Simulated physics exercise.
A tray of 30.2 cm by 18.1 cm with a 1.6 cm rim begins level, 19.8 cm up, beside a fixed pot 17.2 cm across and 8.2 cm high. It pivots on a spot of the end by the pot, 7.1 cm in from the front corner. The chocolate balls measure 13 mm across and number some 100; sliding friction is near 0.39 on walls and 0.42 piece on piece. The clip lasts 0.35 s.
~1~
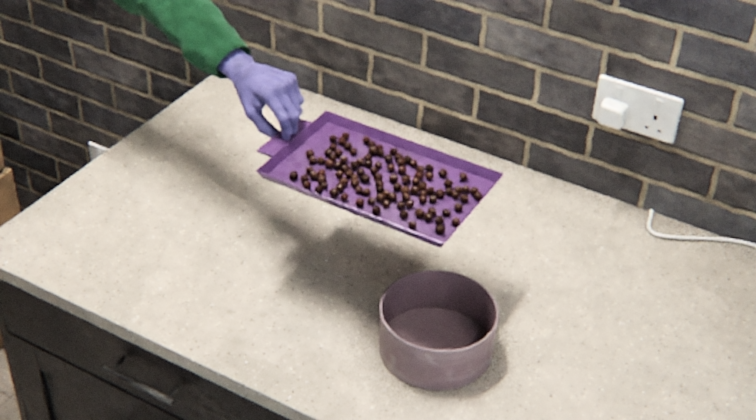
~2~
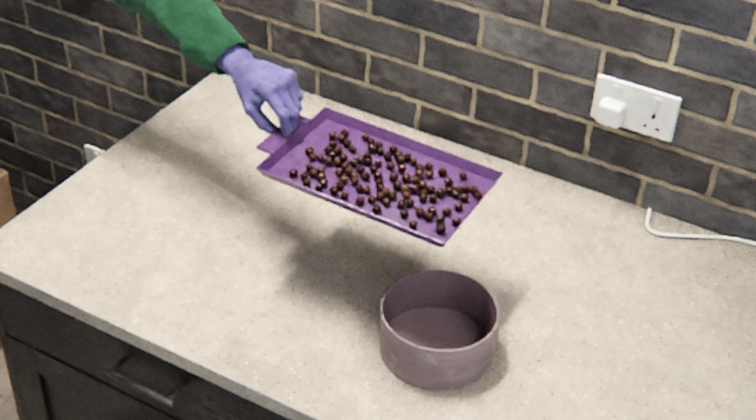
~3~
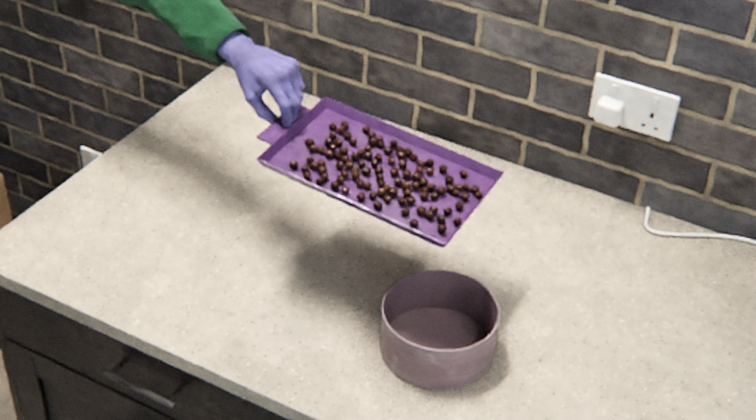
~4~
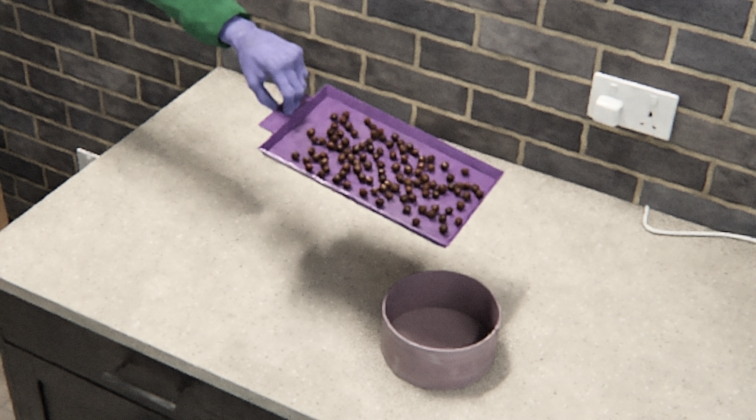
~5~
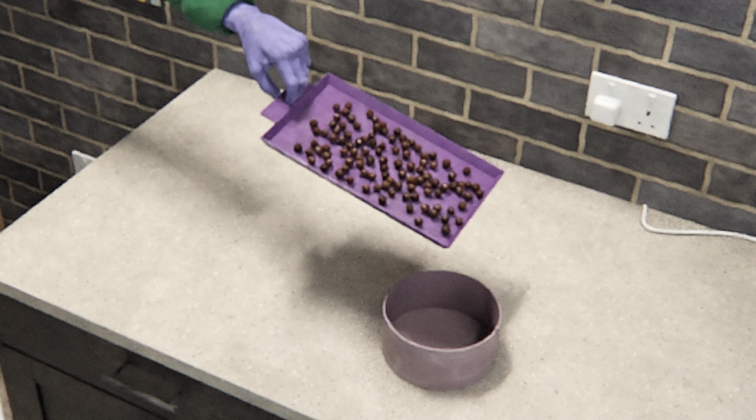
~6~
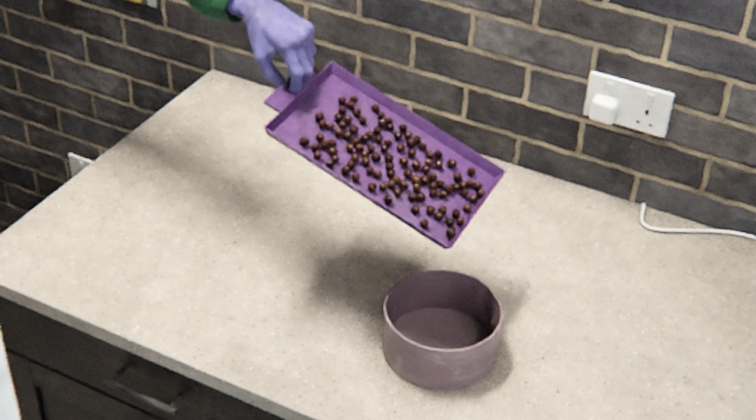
A purple tray scattered with small dark brown balls starts out level, held by a purple-gloved hand in a green sleeve above a worktop and a round pot. The hand then lifts the far left end, steadily tilting the tray down toward the right, while the balls shift slightly downslope.
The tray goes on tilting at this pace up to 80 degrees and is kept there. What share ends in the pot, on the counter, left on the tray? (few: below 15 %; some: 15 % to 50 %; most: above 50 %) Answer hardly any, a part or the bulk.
Pot: The bulk, counter: A part, tray: Hardly any.
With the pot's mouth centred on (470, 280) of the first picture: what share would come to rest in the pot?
Some 75 per cent.
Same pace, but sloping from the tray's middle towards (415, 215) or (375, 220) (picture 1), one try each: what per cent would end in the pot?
Some 100 and 70 per cent.
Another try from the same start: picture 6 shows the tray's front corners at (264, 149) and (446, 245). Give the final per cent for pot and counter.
Pot 100, counter 0.
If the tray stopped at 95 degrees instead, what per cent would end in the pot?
It would be near 70 per cent.
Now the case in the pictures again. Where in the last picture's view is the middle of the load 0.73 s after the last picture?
At about (473, 237).
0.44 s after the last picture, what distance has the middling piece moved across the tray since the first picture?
Some 13 cm.
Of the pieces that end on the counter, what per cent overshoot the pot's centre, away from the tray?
Some 100 per cent.
Then, 0.44 s after the last picture, tilt 49 degrees; the tray holds 90 %, the pot 0 %.
Then, 0.73 s after the last picture, tilt 68 degrees; the tray holds 50 %, the pot 25 %.
Then, 1.12 s after the last picture, tilt 80 degrees; the tray holds 0 %, the pot 65 %.
In the end, pot 70 %, counter 30 %, tray 0 %.
